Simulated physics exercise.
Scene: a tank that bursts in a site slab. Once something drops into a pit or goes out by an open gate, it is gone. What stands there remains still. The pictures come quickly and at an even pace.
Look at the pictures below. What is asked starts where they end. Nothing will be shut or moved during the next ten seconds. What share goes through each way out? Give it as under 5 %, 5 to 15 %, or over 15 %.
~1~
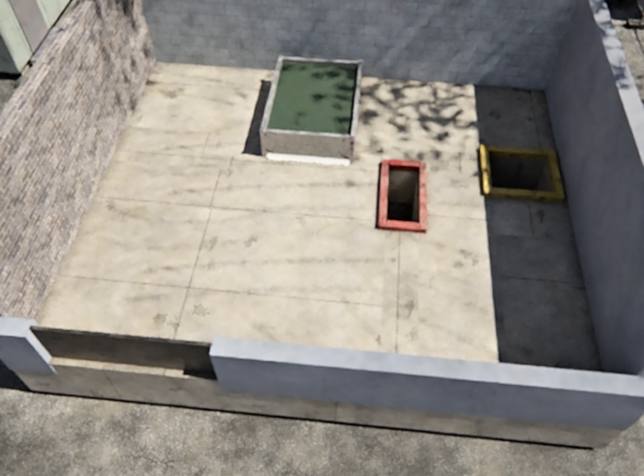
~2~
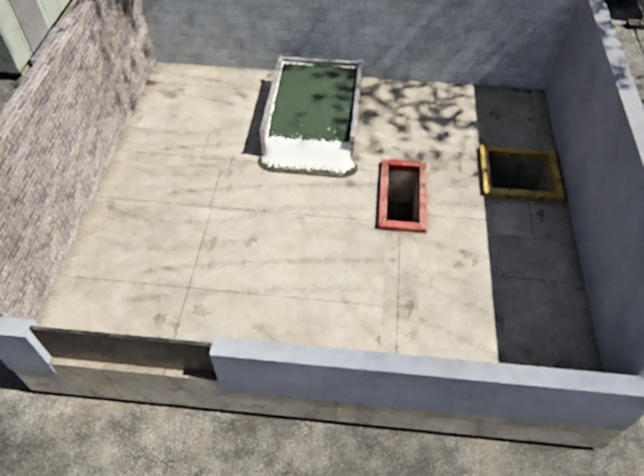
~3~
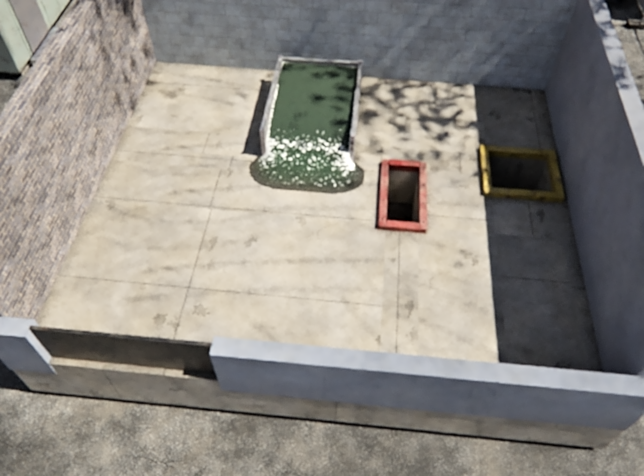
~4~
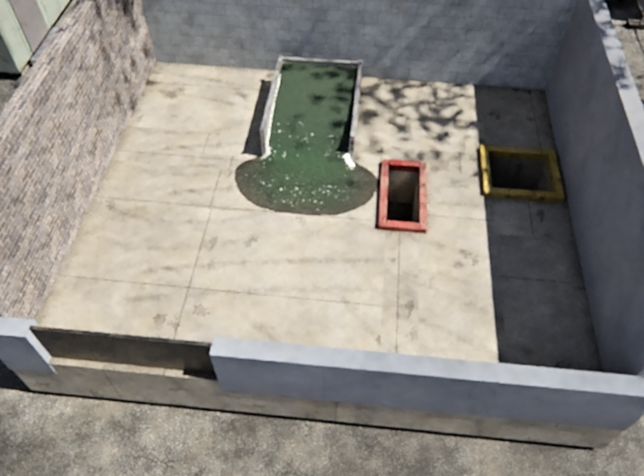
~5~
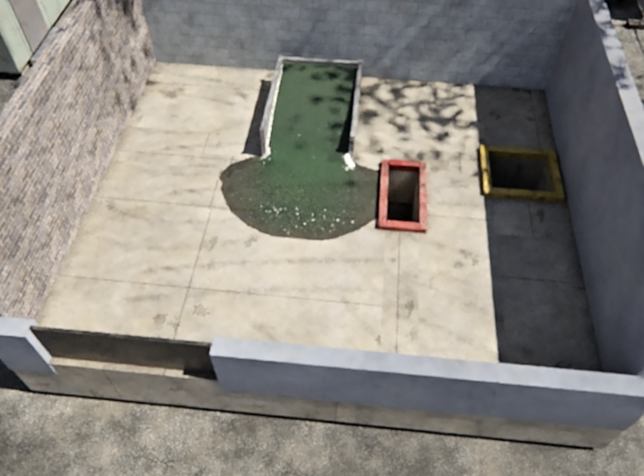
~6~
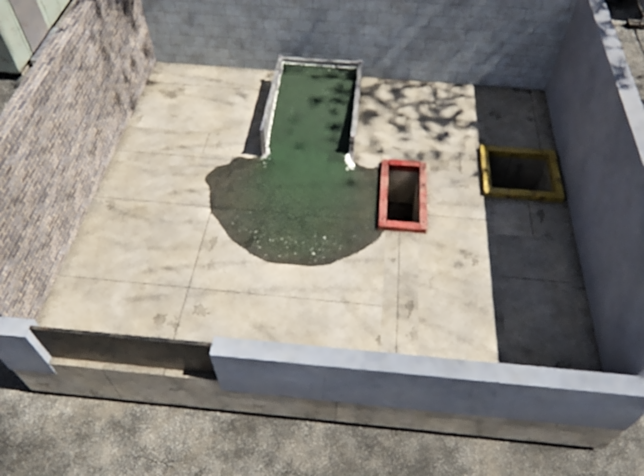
One by one: The gate claims a light share - short of five per cent; the red pit claims a light share - short of five per cent; the yellow pit claims a light share - short of five per cent.
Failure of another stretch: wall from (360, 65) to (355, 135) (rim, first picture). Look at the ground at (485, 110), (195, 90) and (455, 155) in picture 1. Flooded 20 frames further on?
So the first one is drenched, the next left untouched, and the last drenched.
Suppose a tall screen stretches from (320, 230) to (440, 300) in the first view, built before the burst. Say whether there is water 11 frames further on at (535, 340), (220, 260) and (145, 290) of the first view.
In order: Dry; wet; wet.
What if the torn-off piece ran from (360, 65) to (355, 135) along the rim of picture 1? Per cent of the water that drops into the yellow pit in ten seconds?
Per cent to yellow: 20.
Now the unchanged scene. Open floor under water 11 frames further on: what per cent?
Near 35 in a hundred.
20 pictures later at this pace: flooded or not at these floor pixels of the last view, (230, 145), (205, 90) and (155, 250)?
One by one: Left dry / left dry / waterlogged.
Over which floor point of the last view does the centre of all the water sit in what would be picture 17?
My pick is pixel (300, 216).
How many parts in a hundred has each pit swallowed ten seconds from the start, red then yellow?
Roughly 0 %, then roughly 0 %.
A moment on, water covers 25 % of the floor; the gate 0 %, the red pit 0 %, the yellow pit 0 %.
Next, water covers 35 % of the floor; the gate 0 %, the red pit 0 %, the yellow pit 0 %.
Then, water covers 40 % of the floor; the gate 0 %, the red pit 0 %, the yellow pit 0 %.
Later, water covers 55 % of the floor; the gate 0 %, the red pit 0 %, the yellow pit 0 %.
In the end, water covers 85 % of the floor; the gate 0 %, the red pit 0 %, the yellow pit 0 %.
